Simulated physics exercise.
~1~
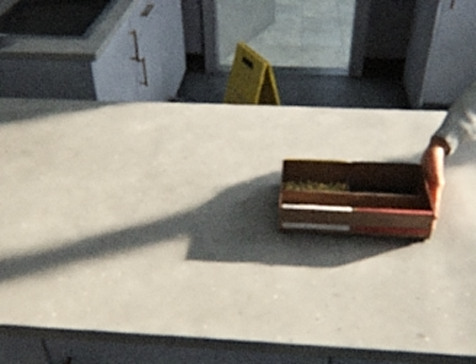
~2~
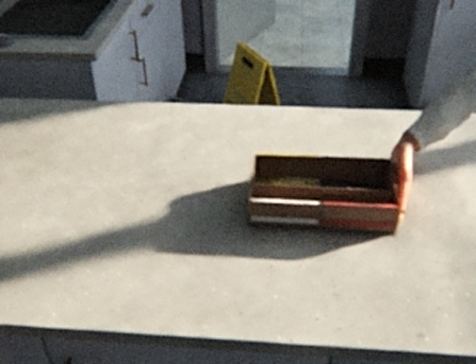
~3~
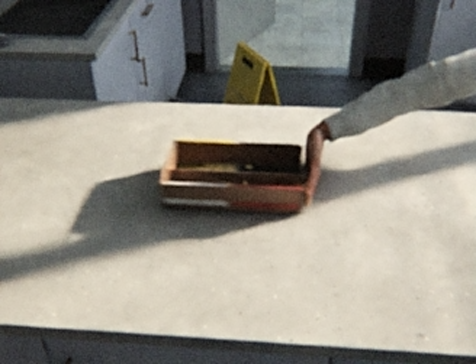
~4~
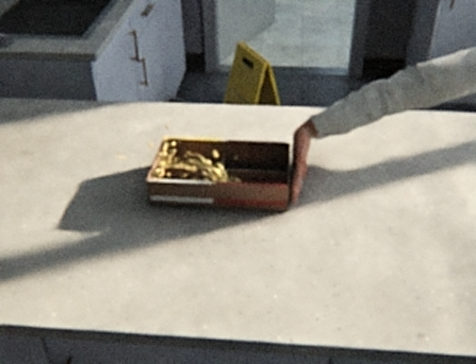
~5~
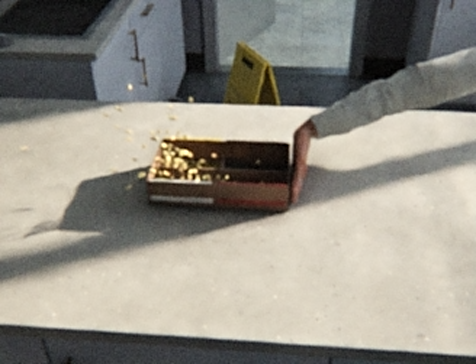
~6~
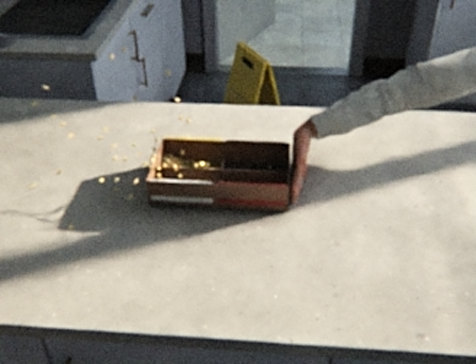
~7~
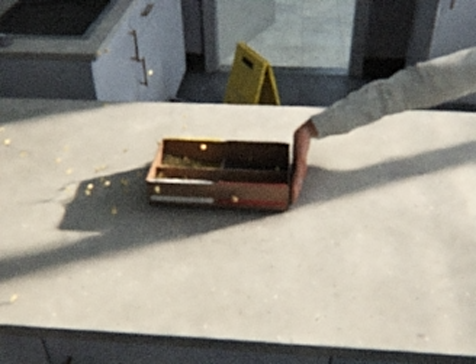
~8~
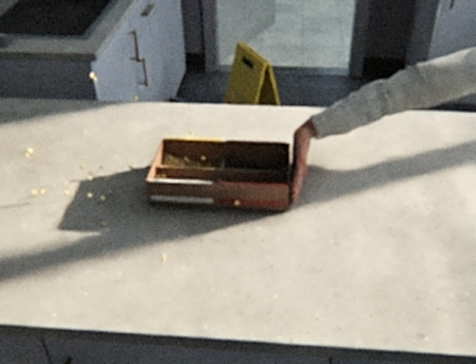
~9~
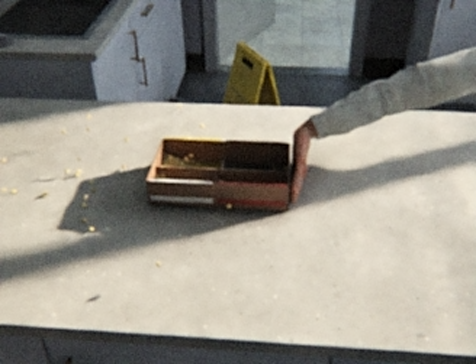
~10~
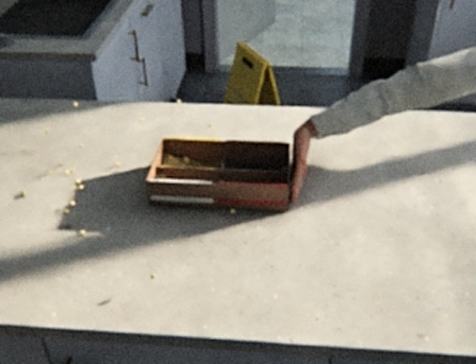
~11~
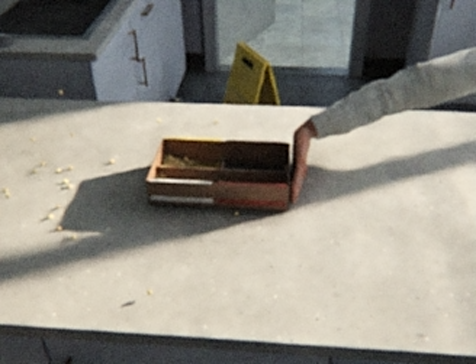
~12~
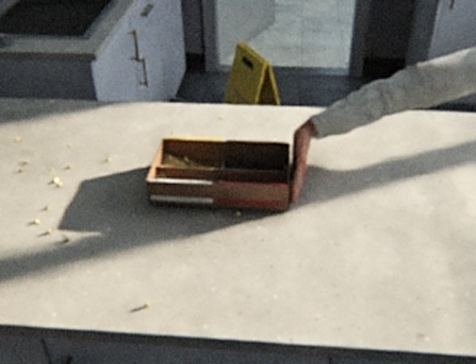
In a sunlit kitchen, seen from slightly above, a pale countertop stretches across the view, with light cabinets, a doorway and a yellow floor sign behind it. A hand in a grey sleeve holds the right end of a reddish-brown divided tray containing small yellowish beans. The hand slides the tray left across the counter, then stops it abruptly left of the middle. The beans surge up at the tray's left side, and some fly over the edge, scattering and bouncing across the counter. At the end, the tray stays upright and still in the hand's grip, with stray beans scattered mostly to its left.
